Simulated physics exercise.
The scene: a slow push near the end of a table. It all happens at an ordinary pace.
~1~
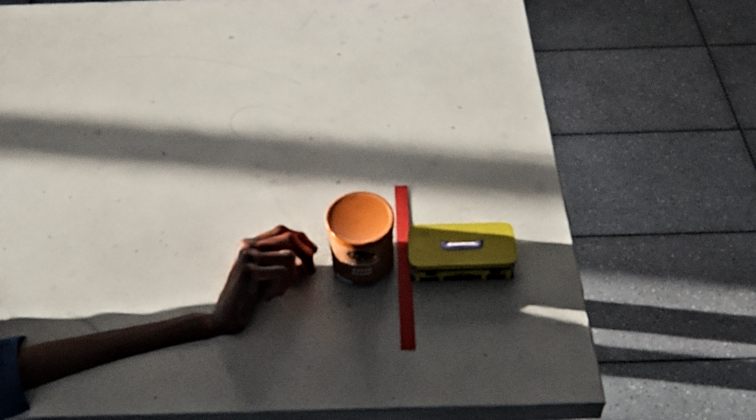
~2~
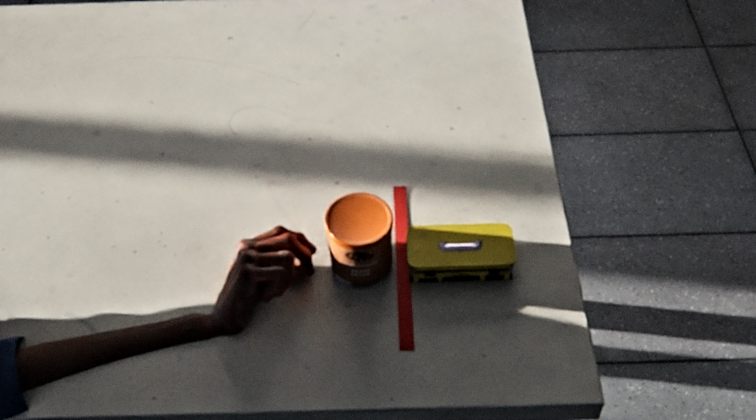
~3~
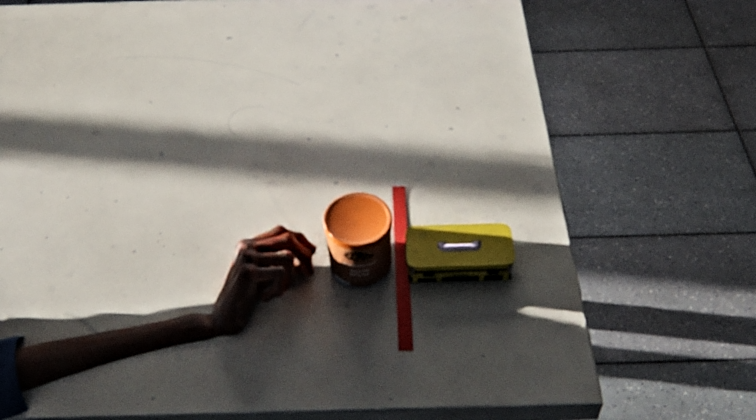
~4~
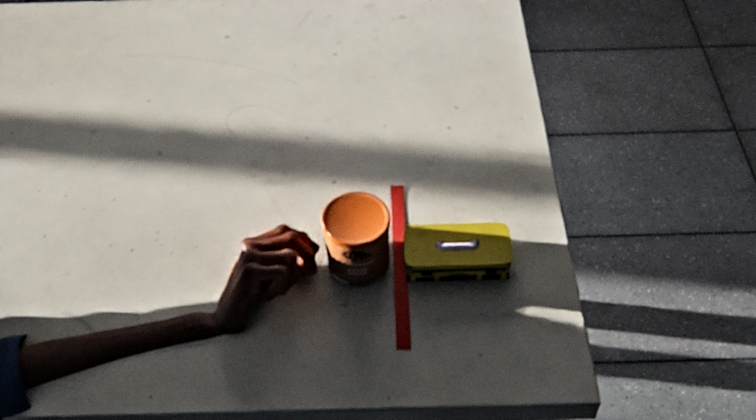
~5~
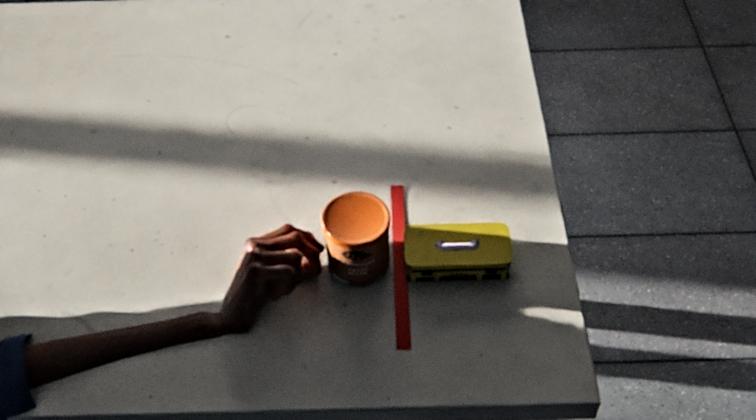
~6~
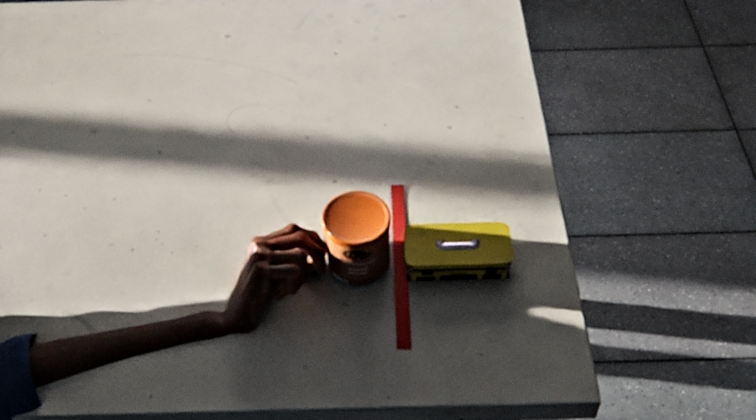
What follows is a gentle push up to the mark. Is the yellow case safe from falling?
As it turns out, the yellow case is still on the table.
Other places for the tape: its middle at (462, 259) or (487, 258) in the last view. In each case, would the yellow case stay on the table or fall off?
In turn it falls off the table; drops to the floor.
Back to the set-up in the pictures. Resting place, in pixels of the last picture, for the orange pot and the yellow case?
Near (441, 238) and (525, 250).
Then, 0.62 s past the last view, yellow case travelled a little near (477, 251).
Then, 1.10 s past the last view, yellow case travelled a little near (505, 251).
Finally, the yellow case stays on the table, near (525, 250).
